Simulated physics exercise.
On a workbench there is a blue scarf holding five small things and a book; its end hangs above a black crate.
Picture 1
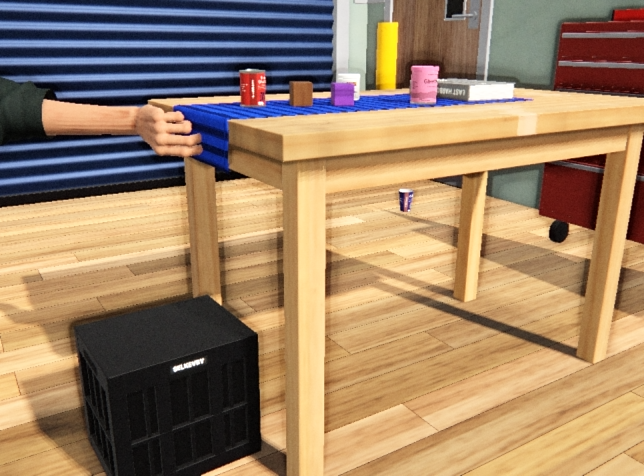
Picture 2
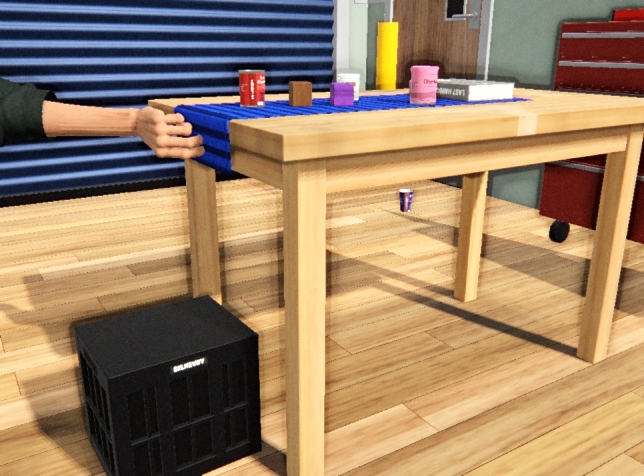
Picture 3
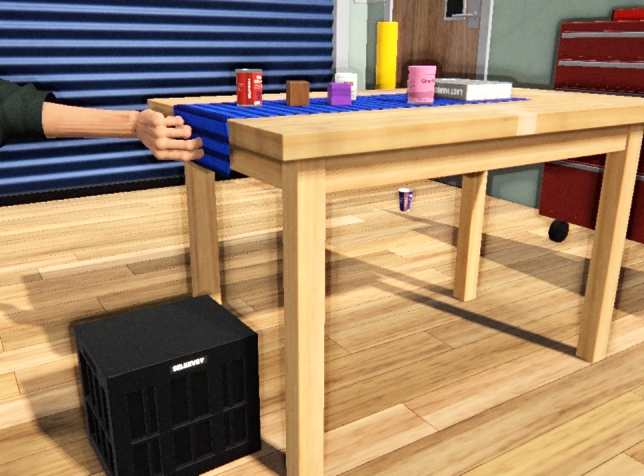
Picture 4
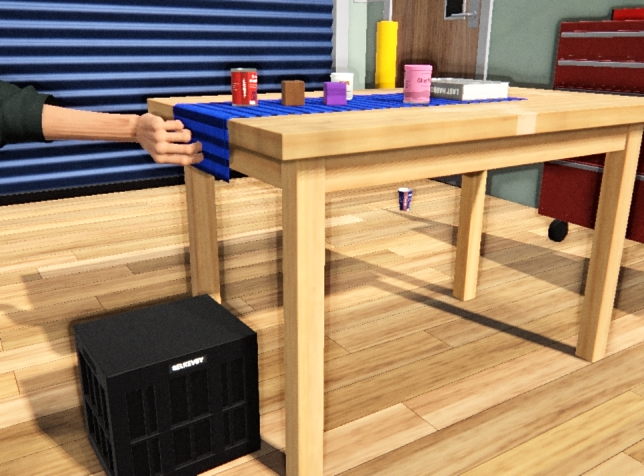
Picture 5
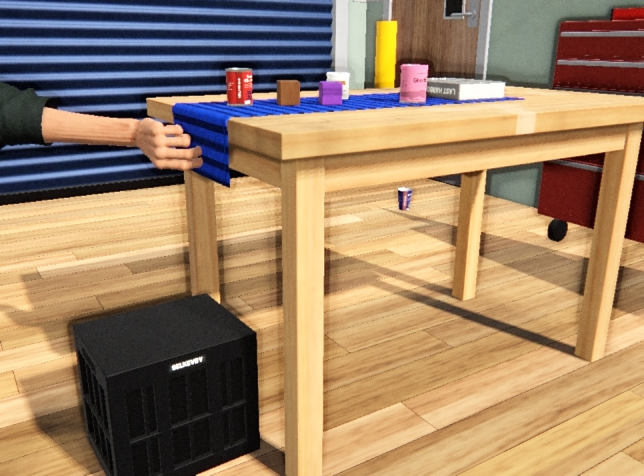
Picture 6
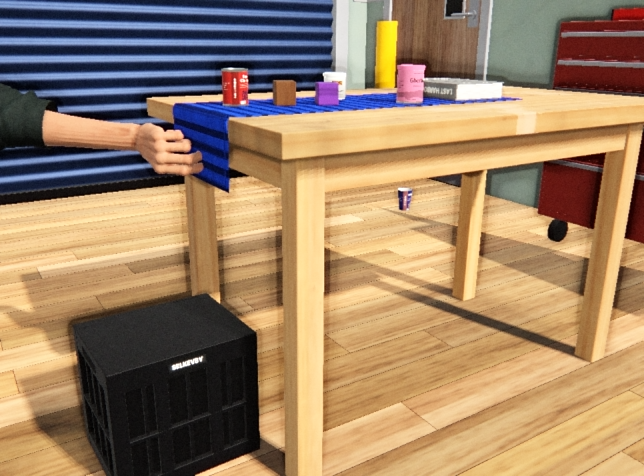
On a wooden workbench, a hand at the left draws a blue scarf slowly over the edge above a black crate, and the red can, small cubes, white pot, pink can and book shift slightly left with it.
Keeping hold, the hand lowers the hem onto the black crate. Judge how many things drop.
Three end up below.
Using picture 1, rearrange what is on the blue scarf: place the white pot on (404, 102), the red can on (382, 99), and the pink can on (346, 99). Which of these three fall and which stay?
First the white pot, which is kept, then the red can, which is kept, and finally the pink can, which is kept.
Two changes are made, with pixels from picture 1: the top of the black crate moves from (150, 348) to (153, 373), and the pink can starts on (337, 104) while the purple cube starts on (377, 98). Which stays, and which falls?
Outcome for the pink can: It is lost. Outcome for the purple cube: It stays.
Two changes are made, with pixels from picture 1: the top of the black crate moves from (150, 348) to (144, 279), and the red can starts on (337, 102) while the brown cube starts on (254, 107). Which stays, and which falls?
In the end the red can rides it out; meanwhile the brown cube gets dislodged.
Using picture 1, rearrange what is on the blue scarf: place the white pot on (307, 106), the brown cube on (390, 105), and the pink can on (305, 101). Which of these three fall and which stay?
White pot dropped, brown cube kept, pink can dropped.
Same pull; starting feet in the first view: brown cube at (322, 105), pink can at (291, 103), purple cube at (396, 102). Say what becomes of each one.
Outcome: Brown cube falls away, pink can falls away, purple cube stays.
Soon after, hem near (203, 271); red can and brown cube gone.
Then, hem on the crate; red can, brown cube and purple cube gone.
At rest, hem on the crate; red can, brown cube and purple cube gone. The count of fallen things is three.
